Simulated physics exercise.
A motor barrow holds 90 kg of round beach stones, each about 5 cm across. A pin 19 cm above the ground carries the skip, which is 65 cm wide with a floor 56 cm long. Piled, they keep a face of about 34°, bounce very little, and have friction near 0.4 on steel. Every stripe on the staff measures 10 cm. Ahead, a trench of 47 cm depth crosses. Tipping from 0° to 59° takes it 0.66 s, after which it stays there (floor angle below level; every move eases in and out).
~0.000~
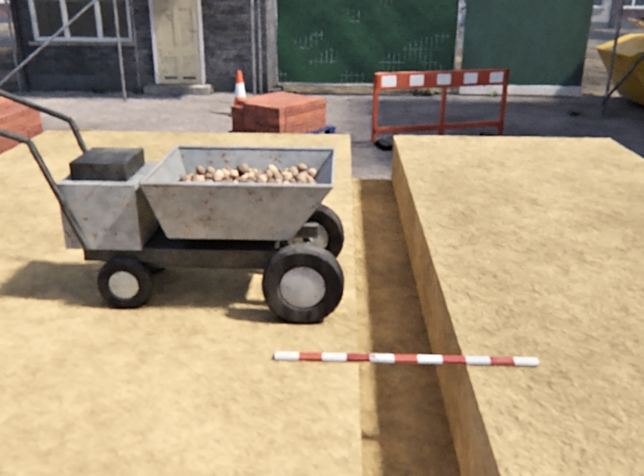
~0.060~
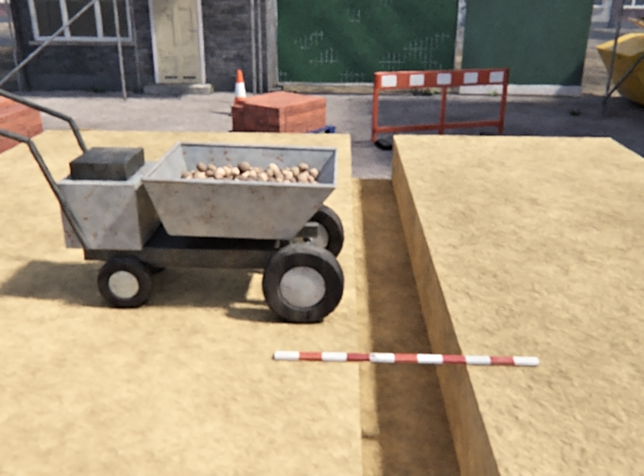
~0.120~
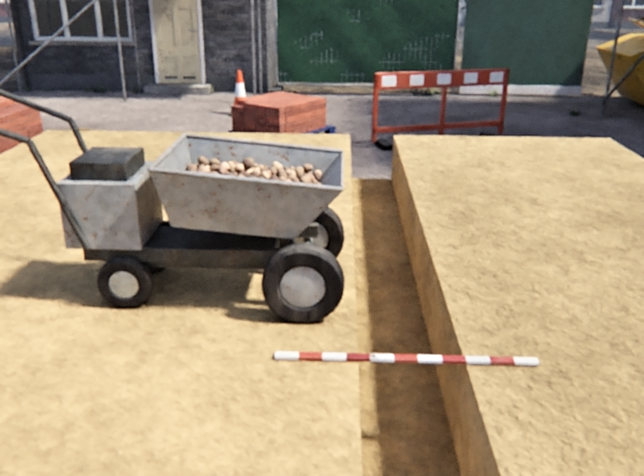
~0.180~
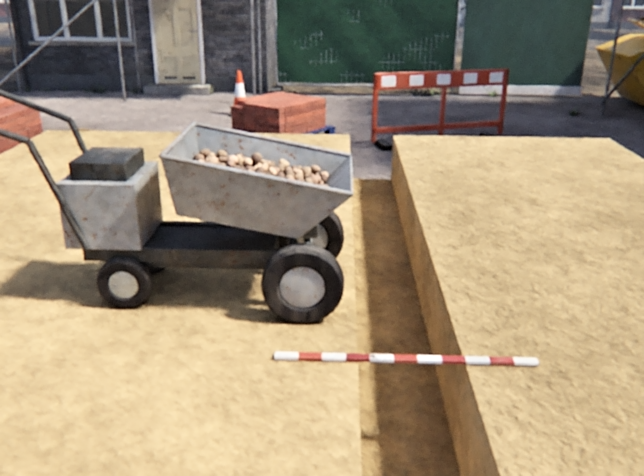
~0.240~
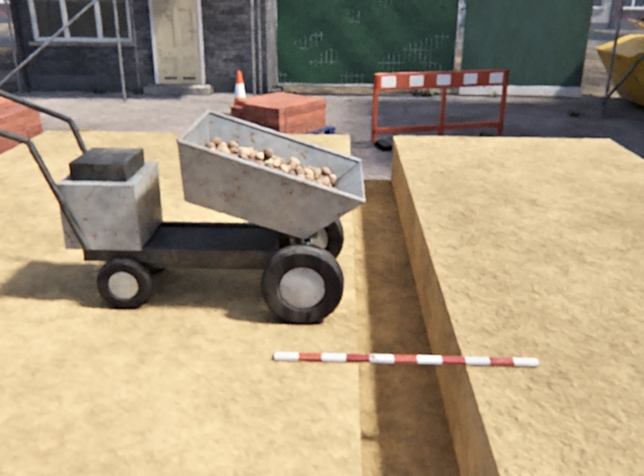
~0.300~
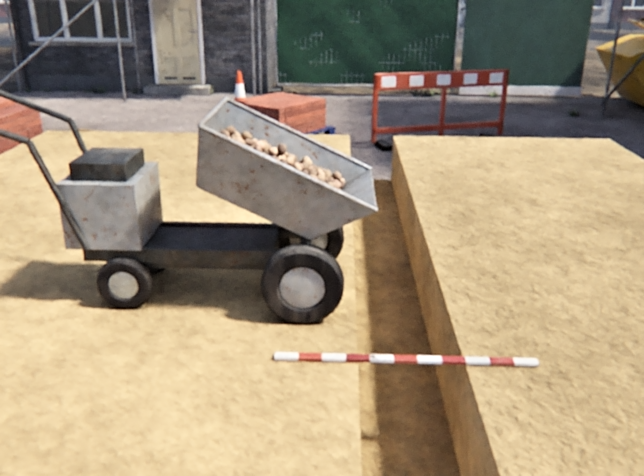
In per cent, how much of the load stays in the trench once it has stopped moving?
I would say about 38 per cent.
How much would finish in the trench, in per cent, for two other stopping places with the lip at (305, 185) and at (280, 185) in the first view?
About 55 per cent from the first spot, about 70 from the second.
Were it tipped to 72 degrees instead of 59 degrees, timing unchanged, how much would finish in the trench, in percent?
Near 45 per cent then.
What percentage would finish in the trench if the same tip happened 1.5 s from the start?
Something close to 55 per cent.
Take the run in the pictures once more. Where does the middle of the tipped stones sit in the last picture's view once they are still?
About (440, 293).
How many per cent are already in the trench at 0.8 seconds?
Roughly 10 percent of the load.
After 0.5 s the floor is at 50°; 100 % in the skip; the foremost stones are at (375, 219).
After 0.8 s the floor is at 59°; 92 % in the skip, 8 % in the trench; the foremost stones are at (440, 251).
After 1.1 s the floor is at 59°; 49 % in the skip, 17 % in the trench, 34 % past the trench; the foremost stones are at (544, 299).
After 3.1 s the floor is at 59°; 26 % in the skip, 38 % in the trench, 37 % past the trench; the foremost stones are at (642, 307).
